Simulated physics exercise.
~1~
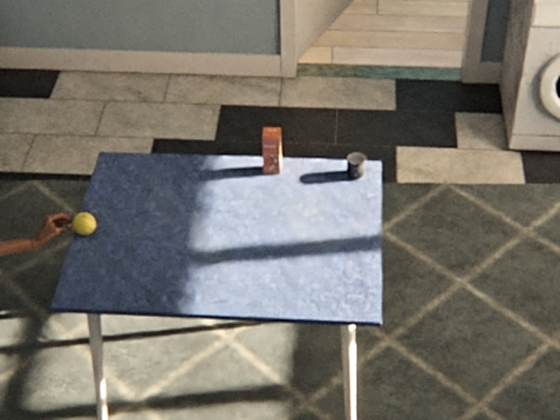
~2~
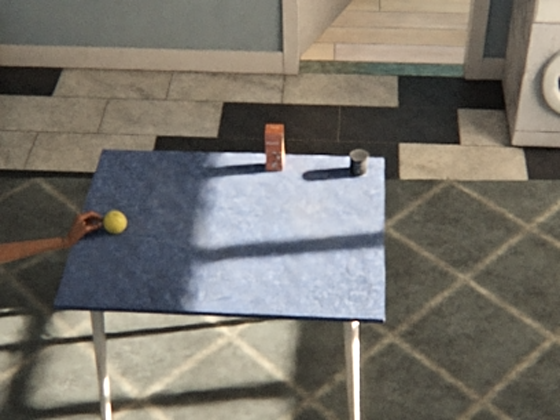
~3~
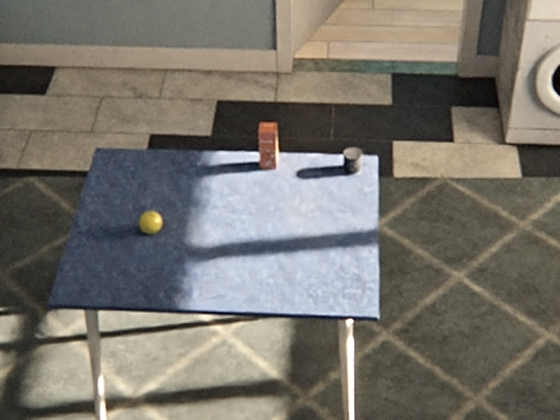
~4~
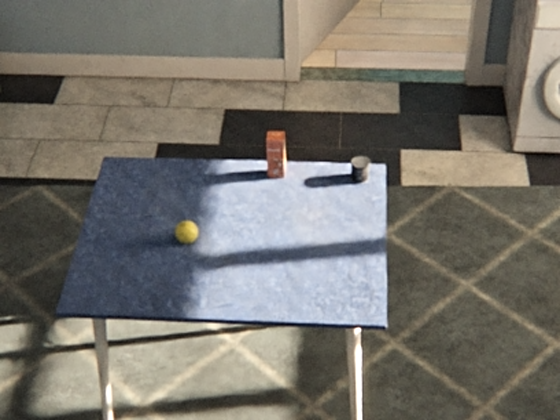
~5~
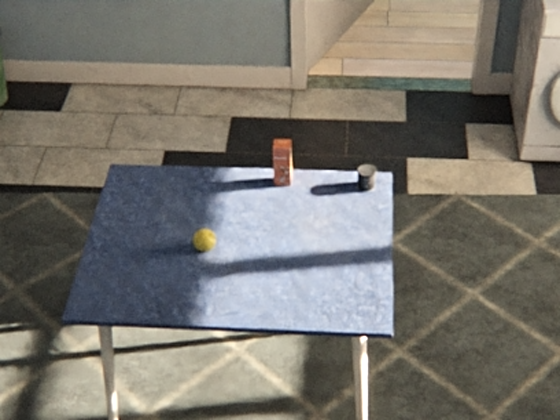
A yellow apple was sent rolling to the right across a blue table by a hand, which let go and drew back; the apple rolled on past an orange carton and a dark tin standing farther back, neither touched, and ended up still on the tabletop.
